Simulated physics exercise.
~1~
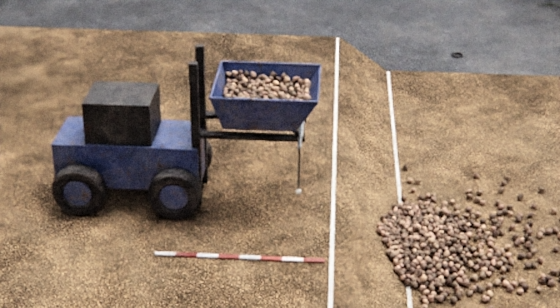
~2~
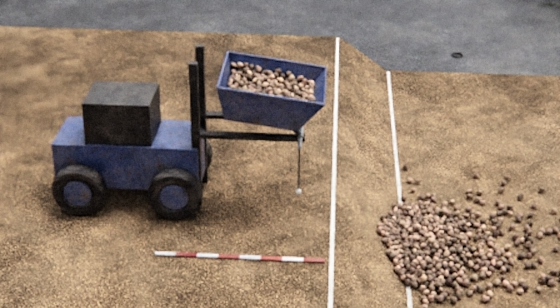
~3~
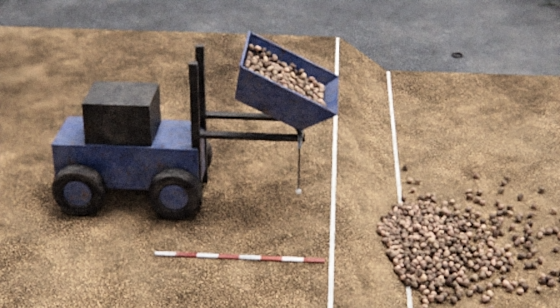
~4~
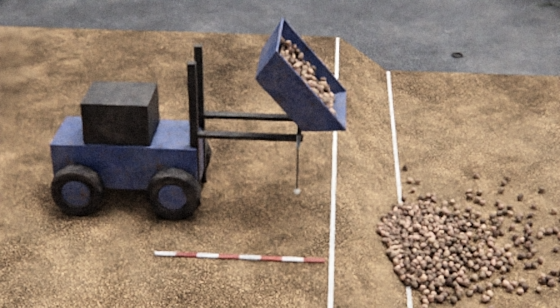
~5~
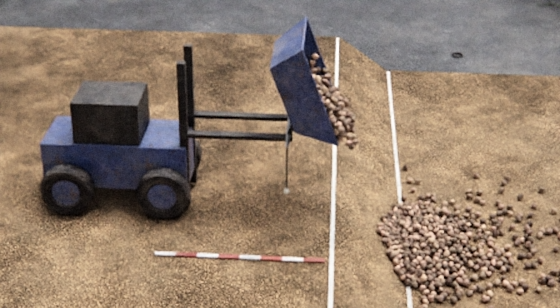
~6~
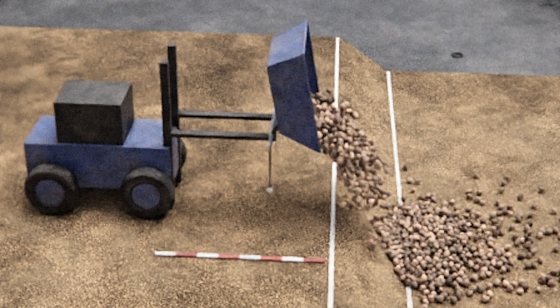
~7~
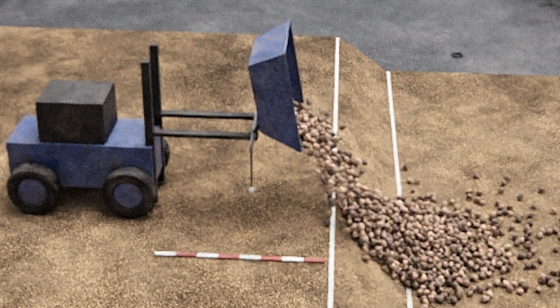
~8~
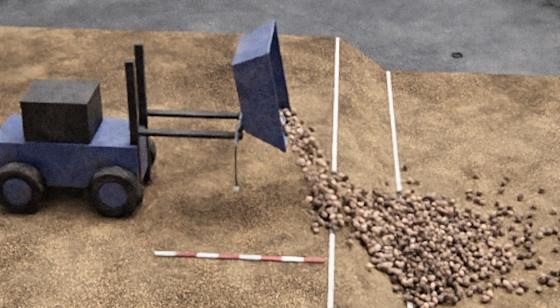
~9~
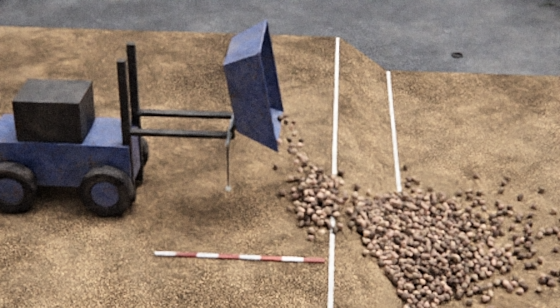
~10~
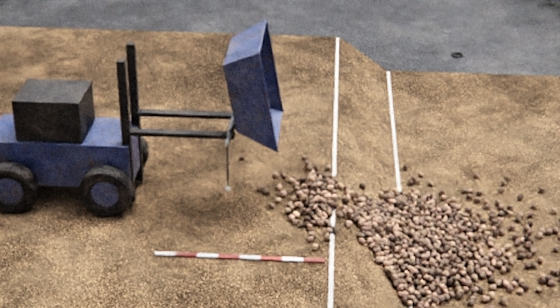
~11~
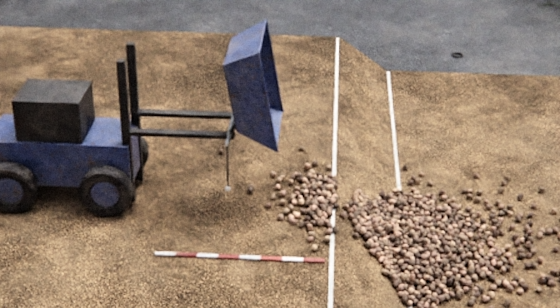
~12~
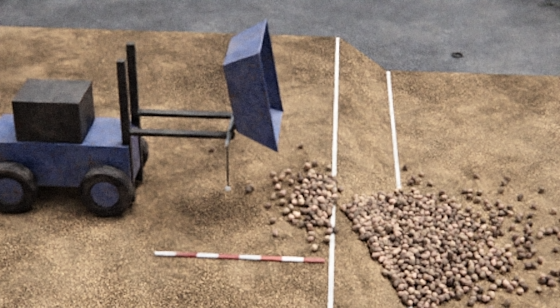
To begin with, a blue forklift holds a raised skip full of rounded brown stones beside a short slope marked by white lines, with an earlier heap lying at its foot on the right. The skip tips steadily to the right until its floor is steep. Stones start spilling over its lip as the machine backs away to the left. They pour down in a stream, spreading across the slope and joining the older heap. Finally the forklift stops with its skip empty and still tilted, leaving a small pile at the top edge and a larger heap below.
